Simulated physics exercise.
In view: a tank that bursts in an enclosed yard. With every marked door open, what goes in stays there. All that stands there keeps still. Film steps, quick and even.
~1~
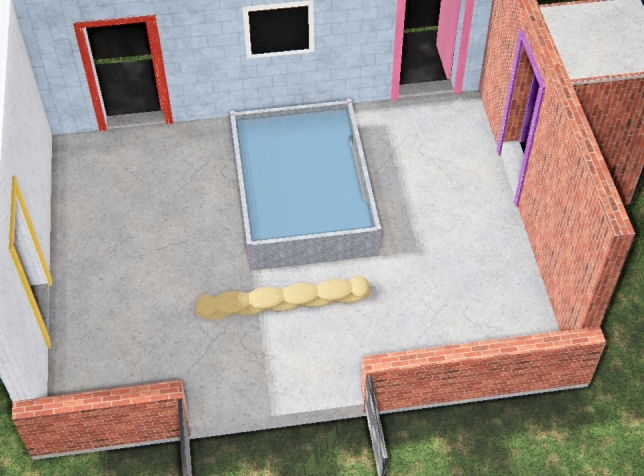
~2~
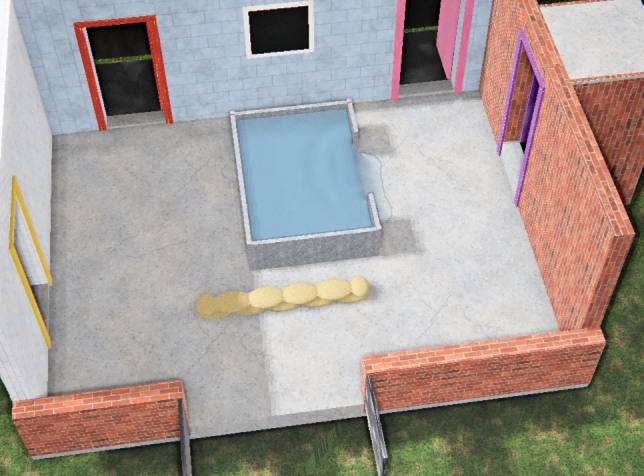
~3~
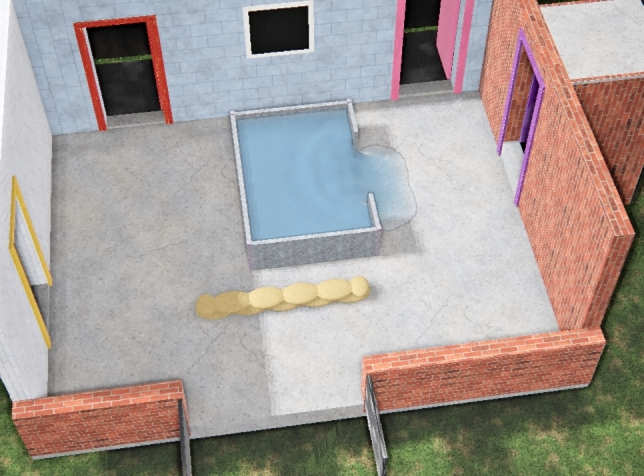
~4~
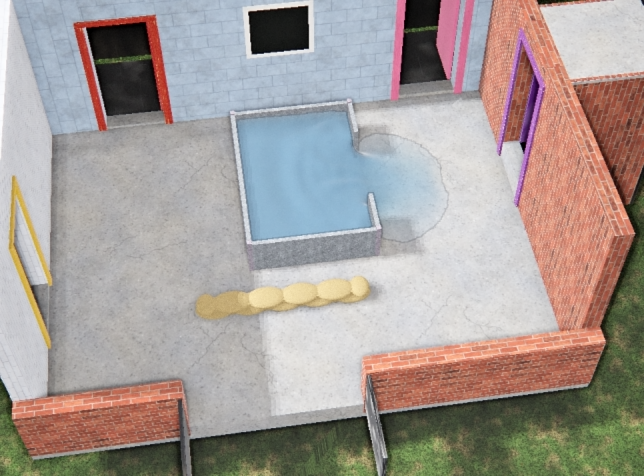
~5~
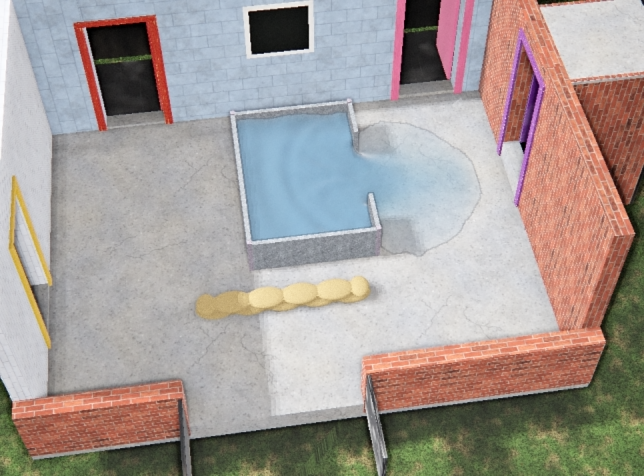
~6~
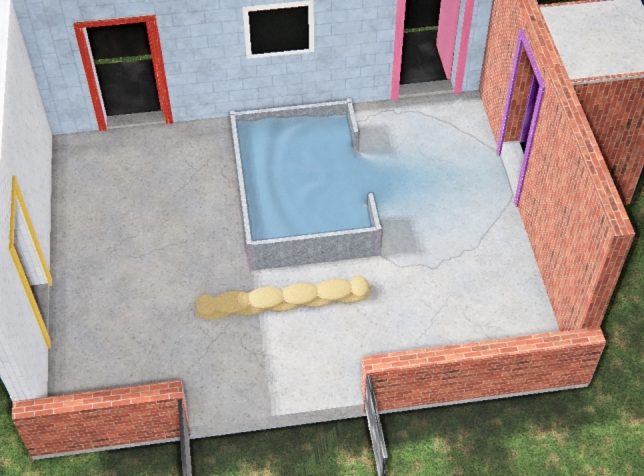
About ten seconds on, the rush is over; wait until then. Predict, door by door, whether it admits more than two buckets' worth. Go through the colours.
The red door admits two or fewer, the purple door admits two or fewer, the pink door admits more than two, the yellow door admits two or fewer.
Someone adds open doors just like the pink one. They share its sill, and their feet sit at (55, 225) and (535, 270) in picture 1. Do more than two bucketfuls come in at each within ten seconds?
The first new door stays below the line, and the second crosses the line.
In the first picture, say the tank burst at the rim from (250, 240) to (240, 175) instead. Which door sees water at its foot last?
My answer is the one in purple.
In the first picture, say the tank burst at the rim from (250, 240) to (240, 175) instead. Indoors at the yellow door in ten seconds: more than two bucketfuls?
I'd say the yellow door crosses the line.
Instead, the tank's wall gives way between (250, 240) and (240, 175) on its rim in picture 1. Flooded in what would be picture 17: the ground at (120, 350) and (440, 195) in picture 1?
In the order asked: Inundated, then unwetted.
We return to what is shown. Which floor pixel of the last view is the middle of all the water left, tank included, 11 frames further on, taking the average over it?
I'd place it roughly at (379, 194).
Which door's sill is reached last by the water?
That would be the yellow door.
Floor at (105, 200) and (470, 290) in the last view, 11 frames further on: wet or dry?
First spot spared, second spot soaked.
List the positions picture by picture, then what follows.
In the first picture, the tank at (302, 172) is whole and still.
In the second picture, the front is at (381, 220), out from the gap at (360, 181).
In the third picture, the front is at (406, 218), out from the gap at (360, 183).
In the fourth picture, the front is at (441, 207), out from the gap at (360, 182).
In the fifth picture, the front is at (474, 193), out from the gap at (360, 182).
In the sixth picture, the front is at (509, 186), out from the gap at (360, 182).
A moment on, water covers 20 % of the floor; the red door not reached, the purple door wet at the sill, nothing in, the pink door wet at the sill, nothing in, the yellow door not reached.
Next, water covers 25 % of the floor; the red door not reached, the purple door wet at the sill, nothing in, the pink door under two buckets in, the yellow door not reached.
Then, water covers 35 % of the floor; the red door not reached, the purple door wet at the sill, nothing in, the pink door over two buckets in, the yellow door not reached.
Later, water covers 65 % of the floor; the red door wet at the sill, nothing in, the purple door wet at the sill, nothing in, the pink door far over two buckets in, the yellow door not reached.
In the end, water covers 85 % of the floor; the red door wet at the sill, nothing in, the purple door wet at the sill, nothing in, the pink door far over two buckets in, the yellow door wet at the sill, nothing in.
